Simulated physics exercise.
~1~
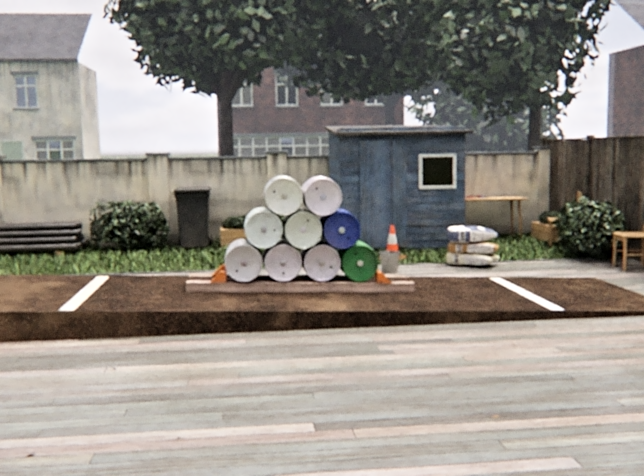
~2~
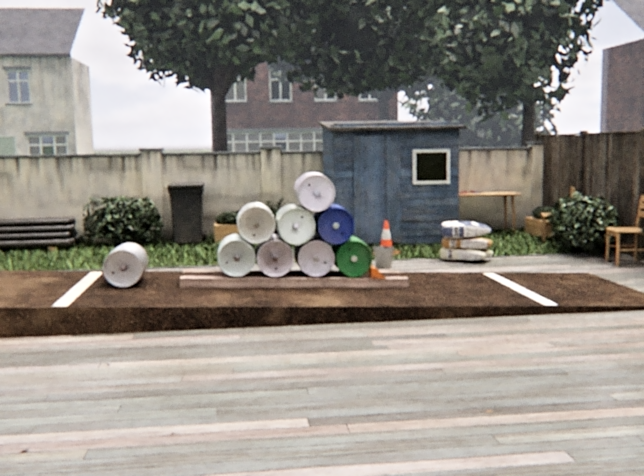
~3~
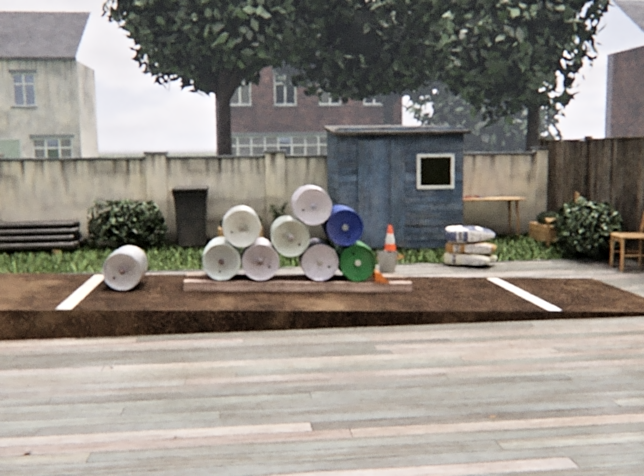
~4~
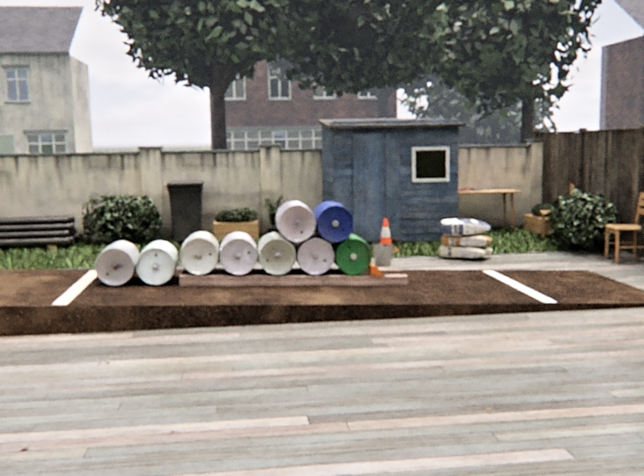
White kegs tumble left off the stack, leaving blue and one white on the bottom row.
